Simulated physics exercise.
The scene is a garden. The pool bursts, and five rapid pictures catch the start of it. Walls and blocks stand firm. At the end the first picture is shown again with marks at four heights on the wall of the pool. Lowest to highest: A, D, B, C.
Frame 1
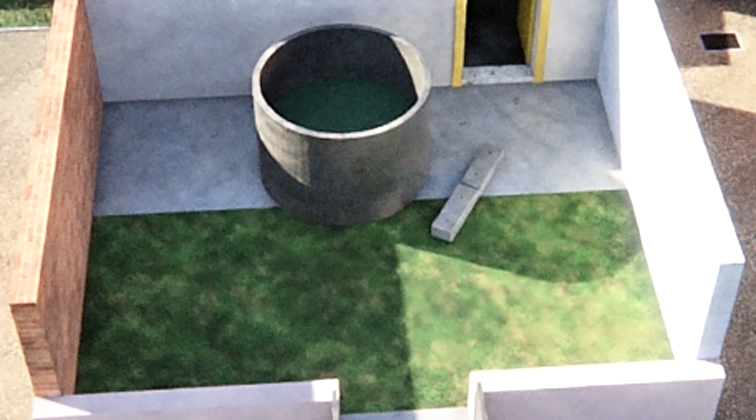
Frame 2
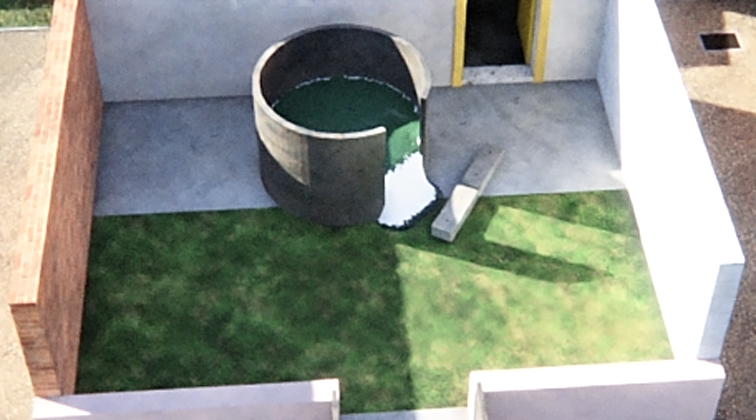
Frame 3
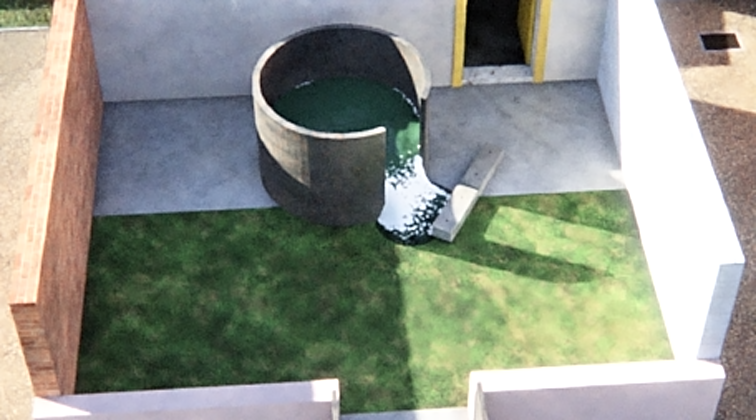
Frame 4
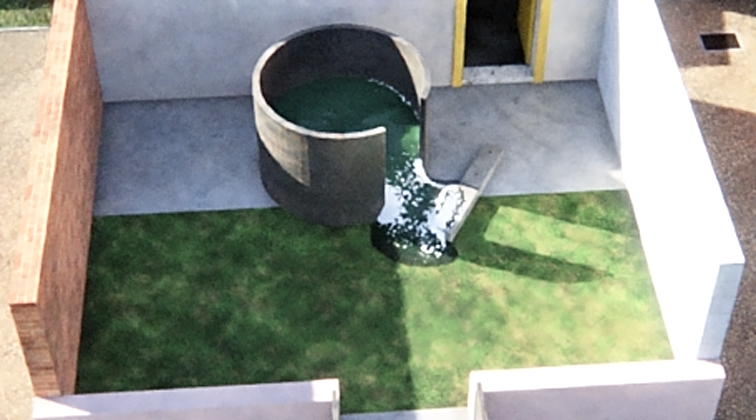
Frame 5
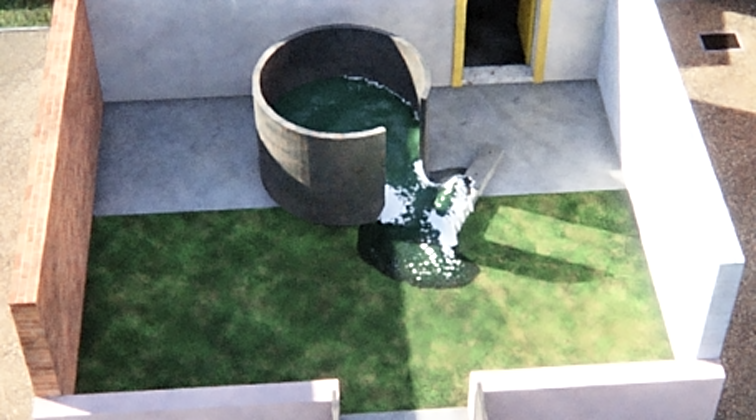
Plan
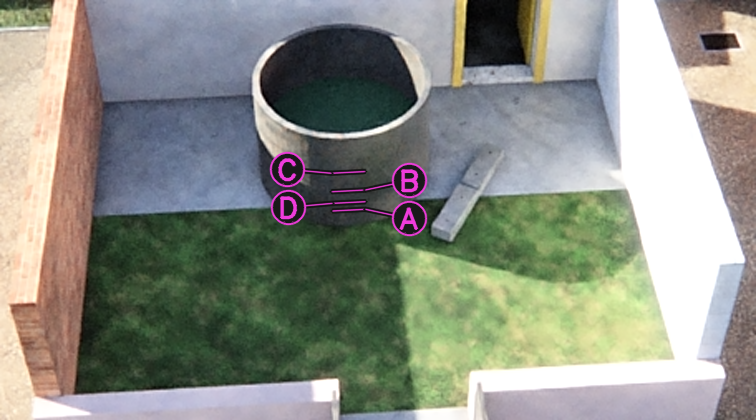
In a walled garden, a round grey tank of dark green water opens on its right side, and water pours out in a white, foaming stream, runs against a pale slab, and spreads across the edge of the grass.
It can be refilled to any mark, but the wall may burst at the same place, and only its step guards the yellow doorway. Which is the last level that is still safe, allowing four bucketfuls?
Mark C.
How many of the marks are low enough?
All four.
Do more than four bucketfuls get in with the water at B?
No, that is safe.
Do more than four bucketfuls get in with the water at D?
No.
On the marked copy, A at (349, 210); B at (348, 190); C at (348, 172); D at (348, 202); from the bottom up A, D, B, C.
Choosing A, nothing gets over.
Choosing B, a splash gets over, under a bucket.
Choosing C, a splash gets over, under a bucket.
Choosing D, nothing gets over.
